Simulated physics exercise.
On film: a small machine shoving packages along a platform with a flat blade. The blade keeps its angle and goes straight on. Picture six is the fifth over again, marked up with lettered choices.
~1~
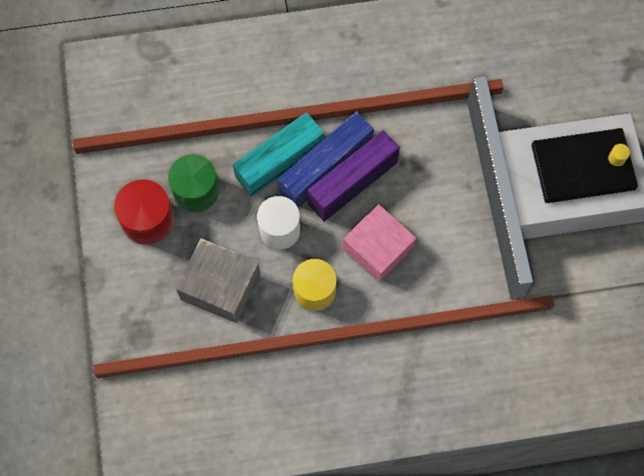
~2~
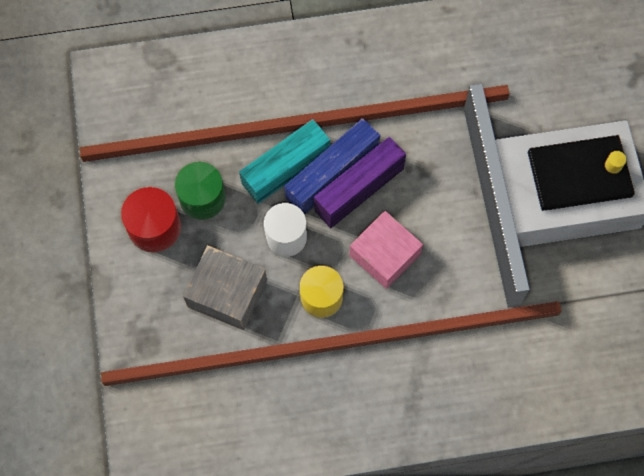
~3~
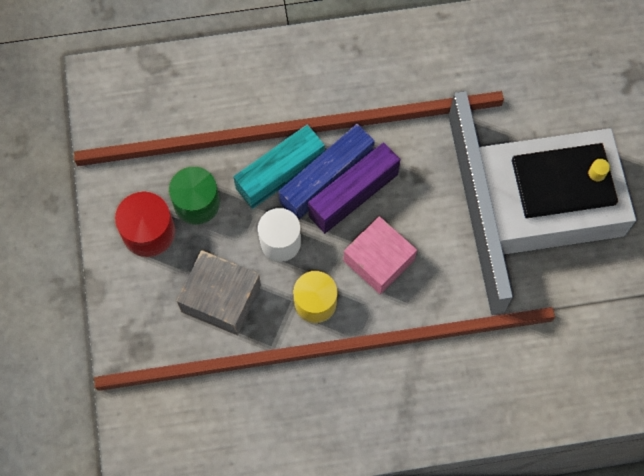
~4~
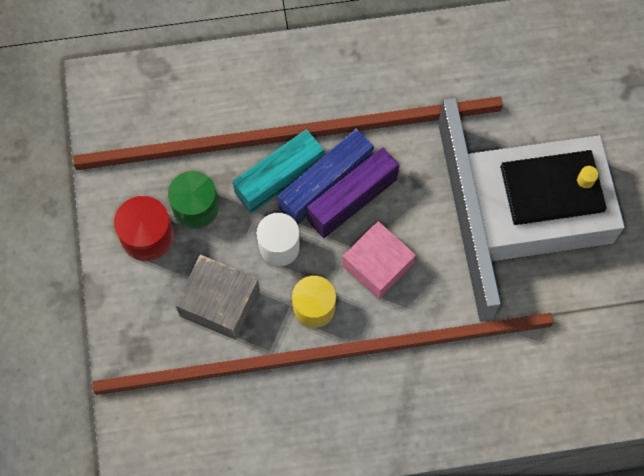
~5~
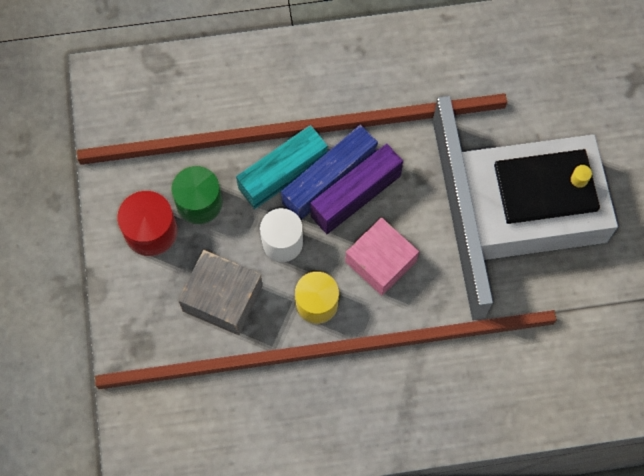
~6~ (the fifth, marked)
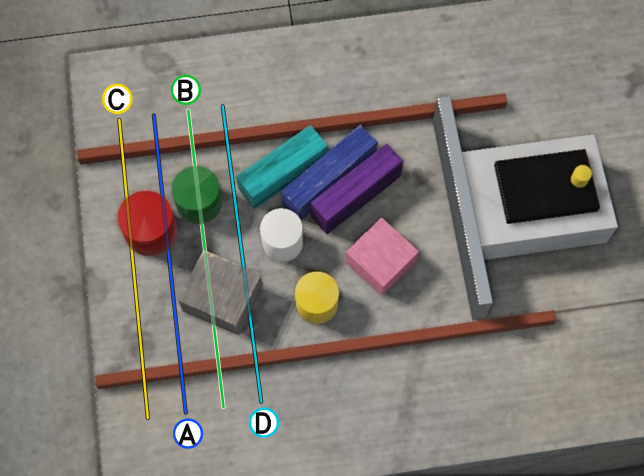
A small machine with a flat gray blade crept left a short way between two reddish rails on a platform, while the colorful blocks and round canisters in front of it stayed where they were, untouched.
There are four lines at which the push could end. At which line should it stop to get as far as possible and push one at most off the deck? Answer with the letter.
The farthest such stop is B.
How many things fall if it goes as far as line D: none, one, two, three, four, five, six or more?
In all, none.
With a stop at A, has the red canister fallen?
Yes.
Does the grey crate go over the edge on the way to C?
Yes.
On the marked copy, A at (169, 257); B at (205, 252); C at (133, 262); D at (241, 247).
Taking B. A third of the way, robot (447, 199); turquoise stick (272, 170); yellow canister (309, 302).
Two thirds of the way, robot (353, 212); red canister (126, 232); green canister (147, 179).
When it is over, robot (283, 221); red canister (83, 258); green canister (86, 177); none fallen.
As for the rest, A drops two; C drops six; D is within the limit but short.
